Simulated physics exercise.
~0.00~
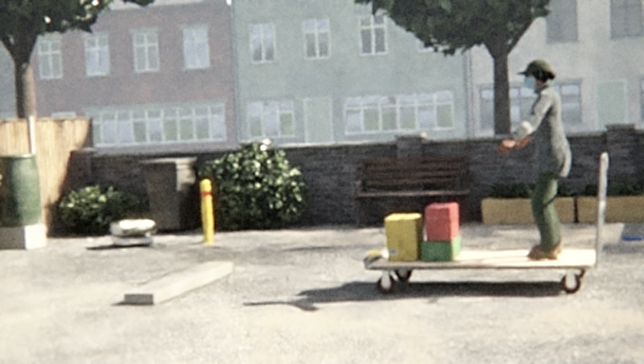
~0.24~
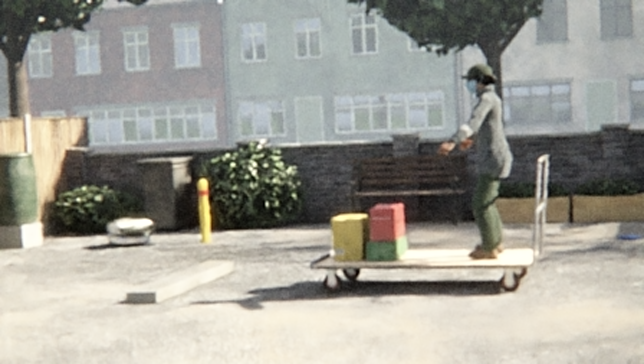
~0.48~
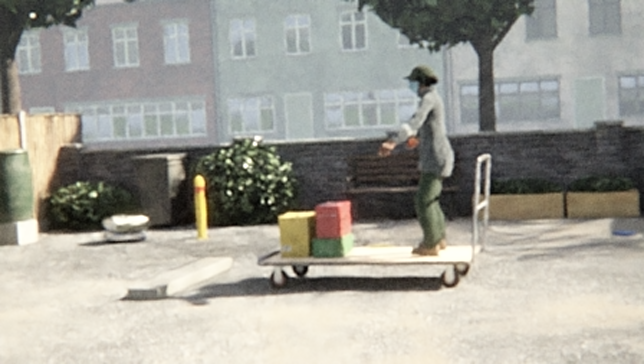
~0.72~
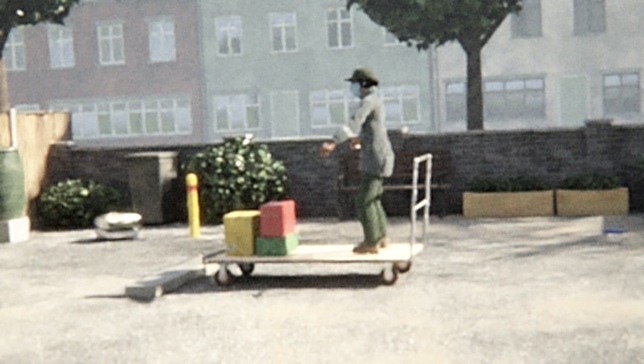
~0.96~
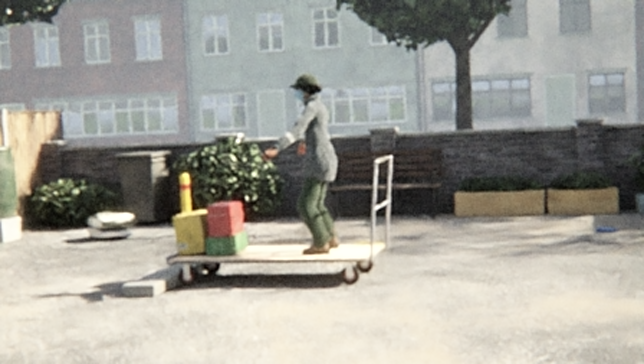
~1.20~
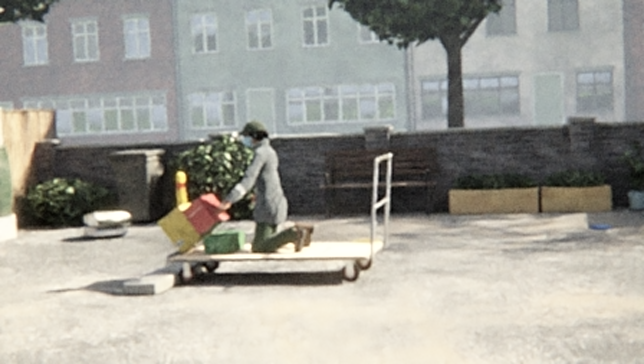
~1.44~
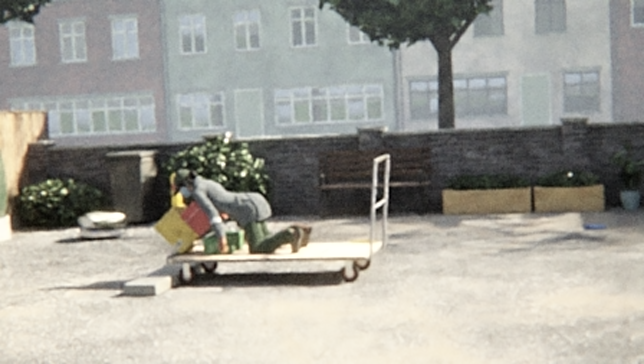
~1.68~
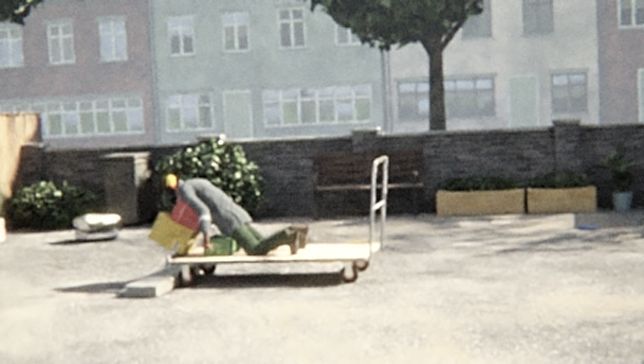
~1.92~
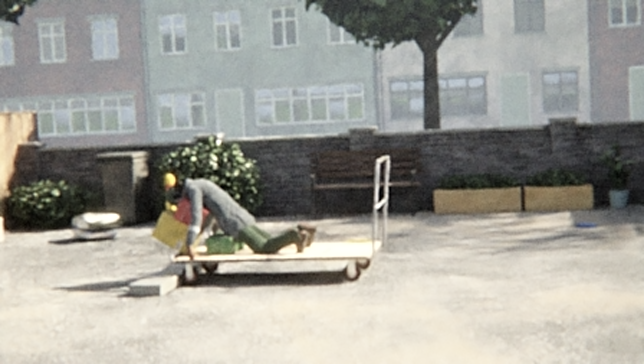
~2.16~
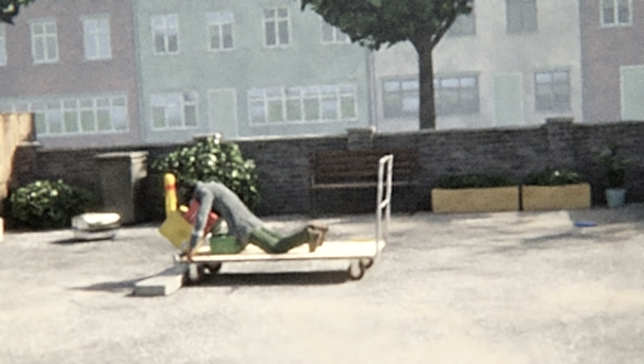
Flatbed trolley rolling left and stopping dead at a low kerb, its standing rider pitching forward and slumping over tipped boxes.
